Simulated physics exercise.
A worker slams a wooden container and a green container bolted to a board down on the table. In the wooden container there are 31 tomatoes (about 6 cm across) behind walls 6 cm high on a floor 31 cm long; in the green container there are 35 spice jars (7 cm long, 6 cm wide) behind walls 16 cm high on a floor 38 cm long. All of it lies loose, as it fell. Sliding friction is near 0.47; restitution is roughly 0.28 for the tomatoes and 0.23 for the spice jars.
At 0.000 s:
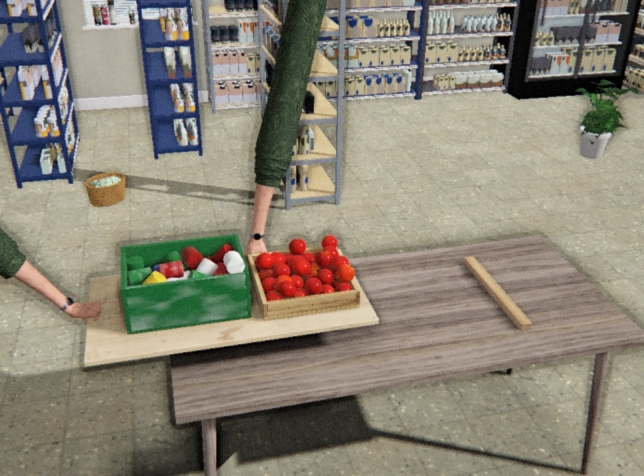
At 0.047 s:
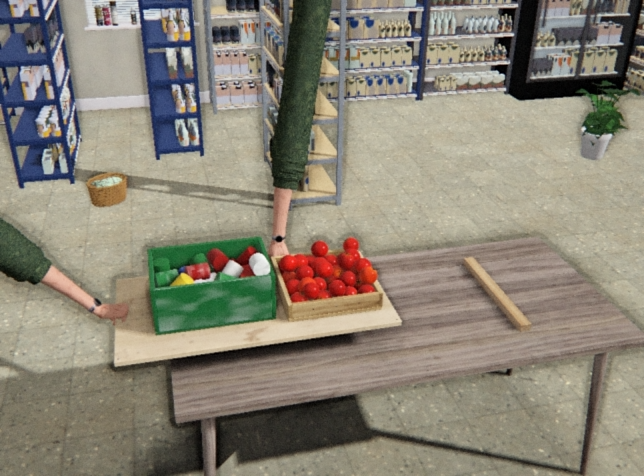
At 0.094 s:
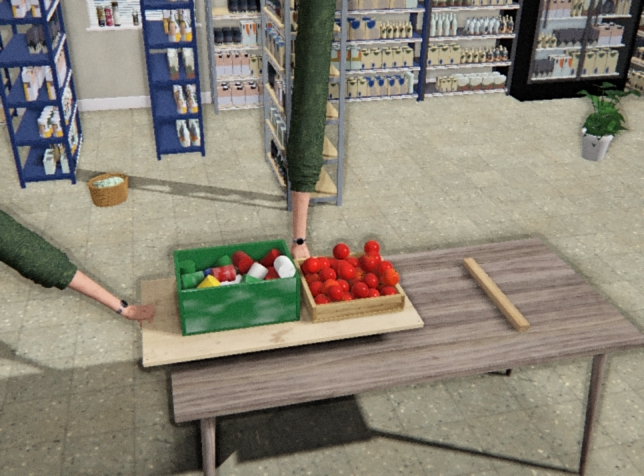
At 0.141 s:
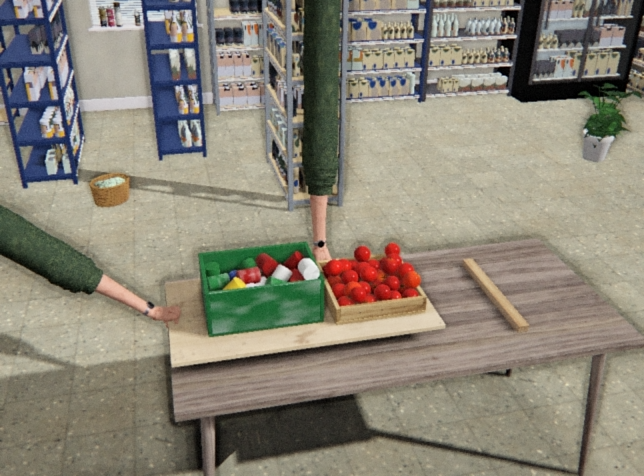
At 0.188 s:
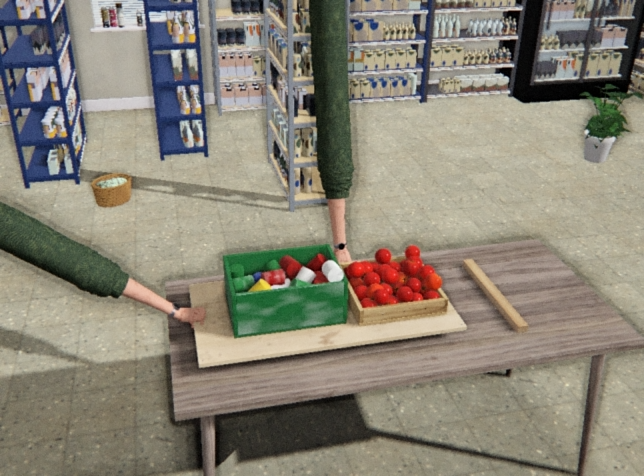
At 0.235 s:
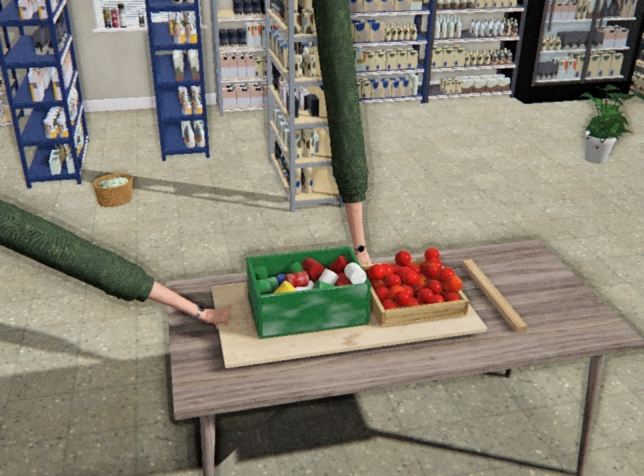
Wooden board carrying a green container of spice jars and a crate of tomatoes sliding right across a table, pushed by two hands.
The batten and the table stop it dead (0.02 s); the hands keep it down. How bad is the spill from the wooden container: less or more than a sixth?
Out of the wooden container go more than a sixth of the tomatoes.
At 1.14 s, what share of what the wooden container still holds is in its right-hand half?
Some 50 per cent.
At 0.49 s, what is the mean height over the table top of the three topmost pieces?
Roughly 20 cm.
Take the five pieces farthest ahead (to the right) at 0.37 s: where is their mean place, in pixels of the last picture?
Near (480, 271).
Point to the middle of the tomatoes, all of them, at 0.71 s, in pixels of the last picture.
At about (457, 293).
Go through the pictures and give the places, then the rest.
In the first picture (we follow the rim corner now nearest the camera; the camera moves round a little), wooden container at (267, 302); green container at (125, 288); 57 cm still to travel; nothing out yet.
Wooden container at (292, 304); green container at (154, 289); 48 cm still to travel, in the second picture.
Wooden container at (316, 306); green container at (182, 291); 39 cm still to travel, in the third picture.
Wooden container at (340, 308); green container at (209, 293); 30 cm still to travel, in the fourth picture.
Wooden container at (363, 309); green container at (236, 294); 21 cm still to travel, in the fifth picture.
Wooden container at (385, 311); green container at (261, 296); 12 cm still to travel; nothing out yet, in the sixth picture.
After 0.29 s, touchdown against the batten.
After 0.37 s, 3 of 31 out of the wooden container and 0 of 35 out of the green container.
After 0.49 s, 8 of 31 out of the wooden container and 0 of 35 out of the green container.
After 0.71 s, 9 of 31 out of the wooden container and 0 of 35 out of the green container.
When it is over (at 1.14 s), 9 of 31 out of the wooden container and 0 of 35 out of the green container. Asked share, 9 of 31, 29 per cent.
